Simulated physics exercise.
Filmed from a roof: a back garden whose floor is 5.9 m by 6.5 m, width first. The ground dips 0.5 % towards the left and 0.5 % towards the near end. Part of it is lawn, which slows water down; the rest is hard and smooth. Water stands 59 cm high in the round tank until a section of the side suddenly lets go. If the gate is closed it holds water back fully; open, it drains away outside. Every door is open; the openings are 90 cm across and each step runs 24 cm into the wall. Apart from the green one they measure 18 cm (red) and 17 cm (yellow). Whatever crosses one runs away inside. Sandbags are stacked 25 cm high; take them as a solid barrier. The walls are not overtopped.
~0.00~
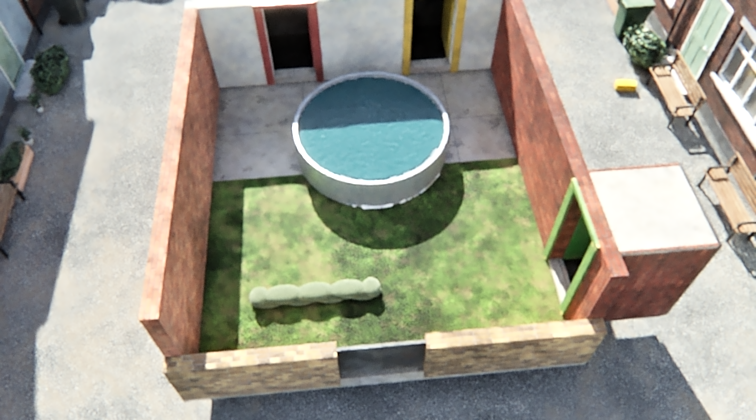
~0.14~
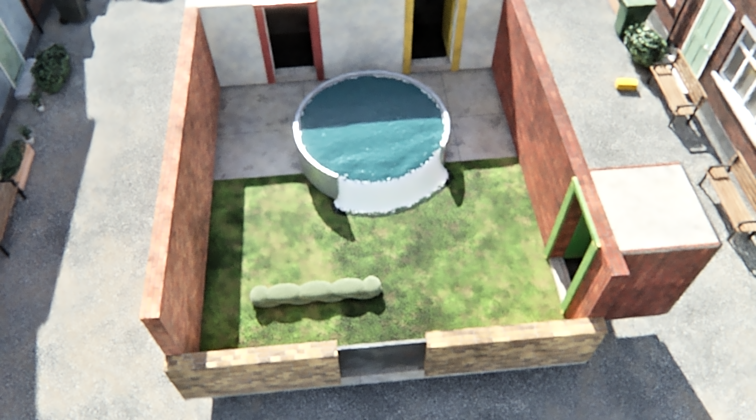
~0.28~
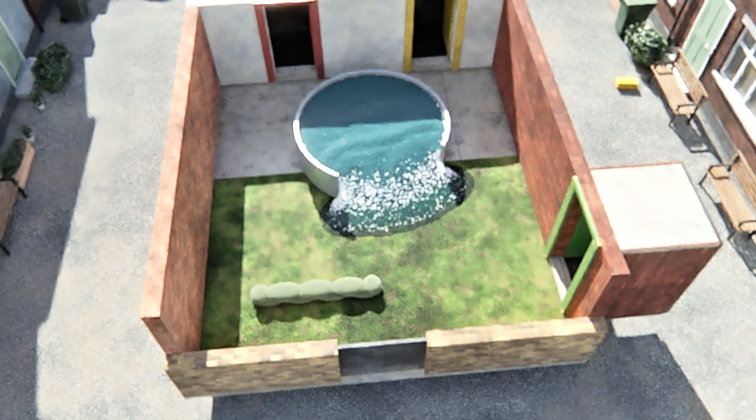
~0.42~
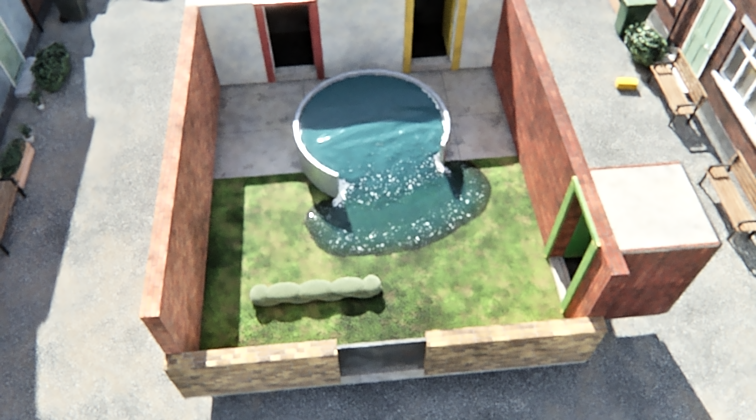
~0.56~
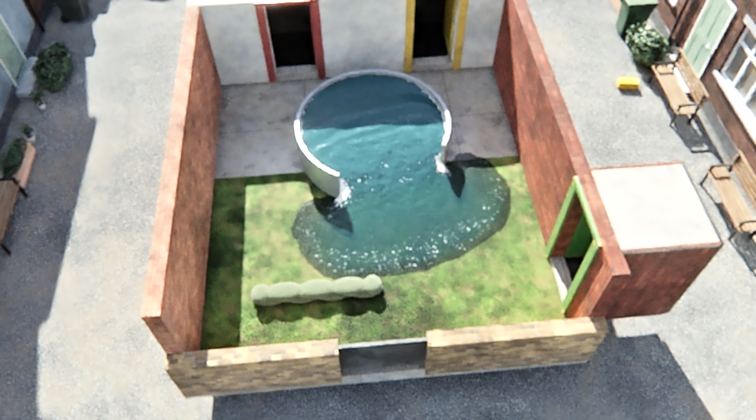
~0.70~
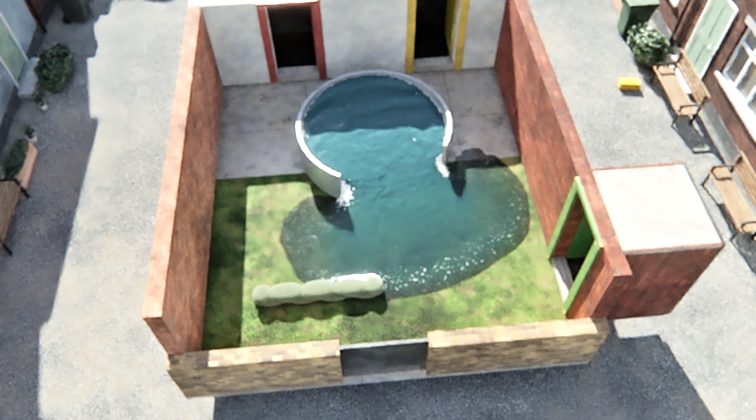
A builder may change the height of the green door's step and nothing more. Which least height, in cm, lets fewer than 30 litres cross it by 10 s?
At least 20 cm or so.
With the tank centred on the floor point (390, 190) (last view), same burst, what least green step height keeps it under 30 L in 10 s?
Then roughly 25 cm.
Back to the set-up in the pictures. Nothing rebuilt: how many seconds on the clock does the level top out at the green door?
Near 3.4 s.
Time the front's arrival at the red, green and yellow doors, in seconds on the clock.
Arrival: Red 7.0 s, green 1.3 s, yellow 6.5 s.
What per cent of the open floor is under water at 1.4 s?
Near 35 per cent is wet.
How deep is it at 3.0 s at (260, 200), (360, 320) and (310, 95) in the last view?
Roughly 1, 6 and 0 cm, in turn.
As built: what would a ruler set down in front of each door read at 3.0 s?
Depths in cm: Red 0, green 25, yellow 0.
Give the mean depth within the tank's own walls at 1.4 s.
Some 39 cm.
After 1.4 s water covers 35 % of the floor, deepest (27 cm) near (367, 279); 4 cm at the green door, 0 litres in over its 8 cm step.
After 3.0 s water covers 55 % of the floor, deepest (38 cm) near (522, 346); 25 cm at the green door, 26 litres in over its 8 cm step.
After 10.0 s water covers 95 % of the floor, deepest (16 cm) near (282, 105); 8 cm at the green door, 212 litres in over its 8 cm step.
At the green door as built, the water arrived by 1.4 s and peaked near 26 cm at 3.4 s.
With a step of 16.5 cm, 58 litres would have come in within the 10 s; with 22.5 cm, 20 litres. So under 30 litres takes about 20 cm.
